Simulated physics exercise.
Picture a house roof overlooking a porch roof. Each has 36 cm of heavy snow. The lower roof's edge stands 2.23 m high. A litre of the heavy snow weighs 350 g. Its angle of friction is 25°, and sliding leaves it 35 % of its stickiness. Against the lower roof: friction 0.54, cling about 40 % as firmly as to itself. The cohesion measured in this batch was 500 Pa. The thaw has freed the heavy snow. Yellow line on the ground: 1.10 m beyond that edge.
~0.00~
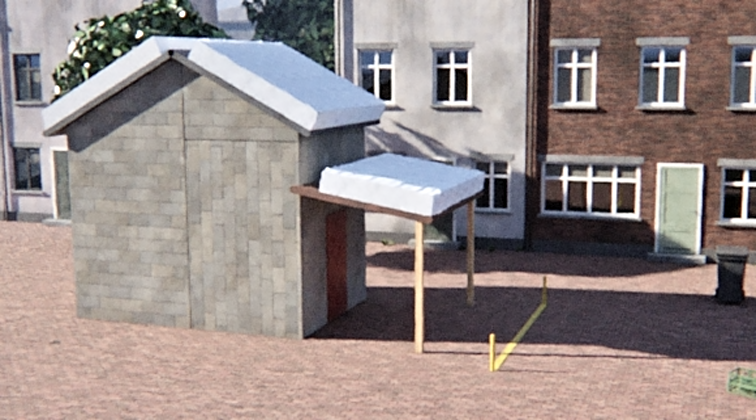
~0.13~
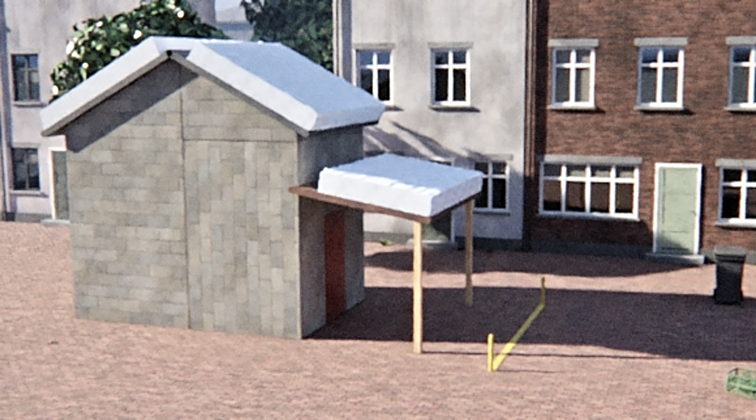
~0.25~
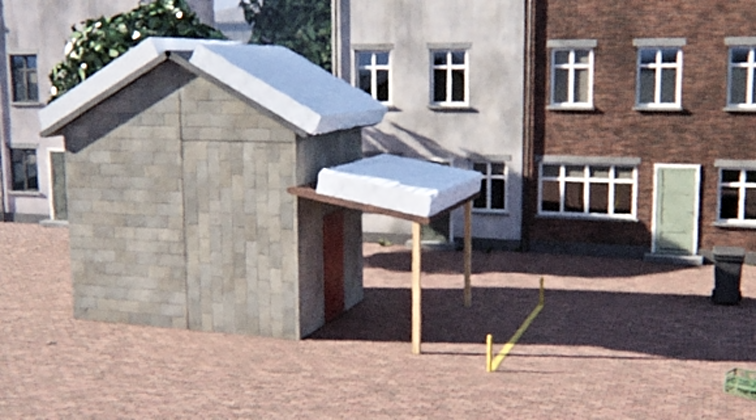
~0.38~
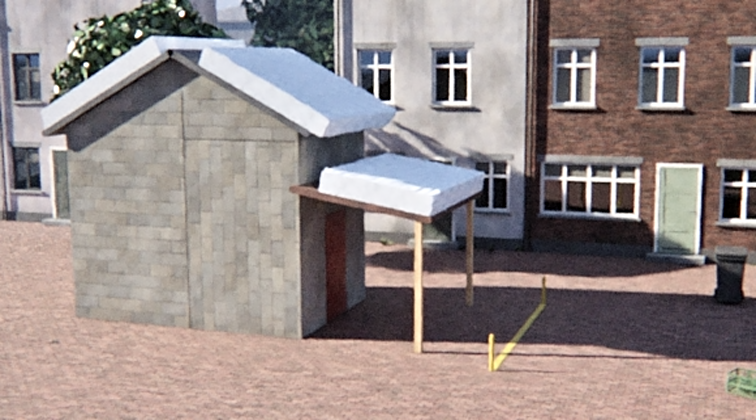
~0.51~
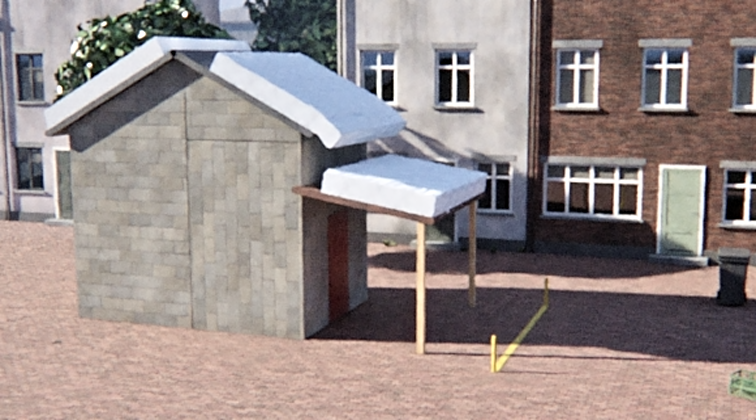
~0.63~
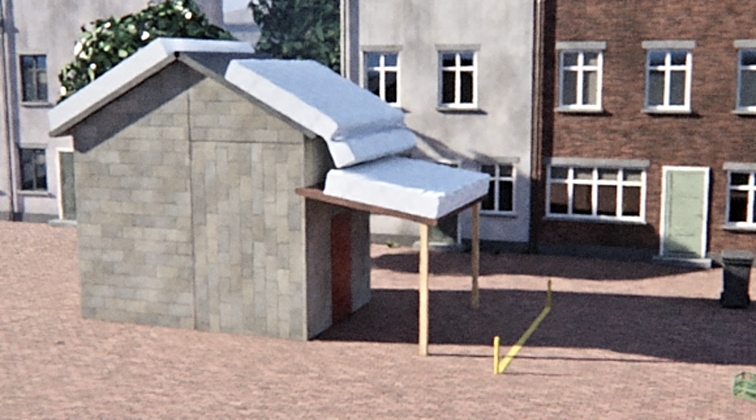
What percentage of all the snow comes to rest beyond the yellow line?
About 23 %.
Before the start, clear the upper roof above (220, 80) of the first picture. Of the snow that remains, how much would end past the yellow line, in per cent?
Roughly 10 per cent.
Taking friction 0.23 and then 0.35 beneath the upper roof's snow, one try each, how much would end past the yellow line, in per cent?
Respectively near 16 % and near 3 %.
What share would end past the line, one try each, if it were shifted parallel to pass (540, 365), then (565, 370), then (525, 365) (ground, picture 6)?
12 %, 7 %, 18 %.
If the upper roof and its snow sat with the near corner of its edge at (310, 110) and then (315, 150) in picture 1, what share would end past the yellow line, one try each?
Try 1: Near 40 %; try 2: Near 7 %.
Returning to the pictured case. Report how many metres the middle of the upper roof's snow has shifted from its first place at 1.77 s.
Roughly 3.2 m.
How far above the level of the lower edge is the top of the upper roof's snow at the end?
It ends up some 0.8 m higher than the lower edge.
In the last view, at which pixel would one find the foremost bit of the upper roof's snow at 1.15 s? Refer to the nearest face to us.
Near (411, 185), I'd say.
After 1.15 s, none is below the lower edge and 0 % is past the line.
After 1.77 s, 6 % is below the lower edge and 0 % is past the line.
After 2.38 s, 38 % is below the lower edge and 18 % is past the line.
After 3.00 s, 42 % is below the lower edge and 23 % is past the line.
After 3.60 s, 42 % is below the lower edge and 23 % is past the line.
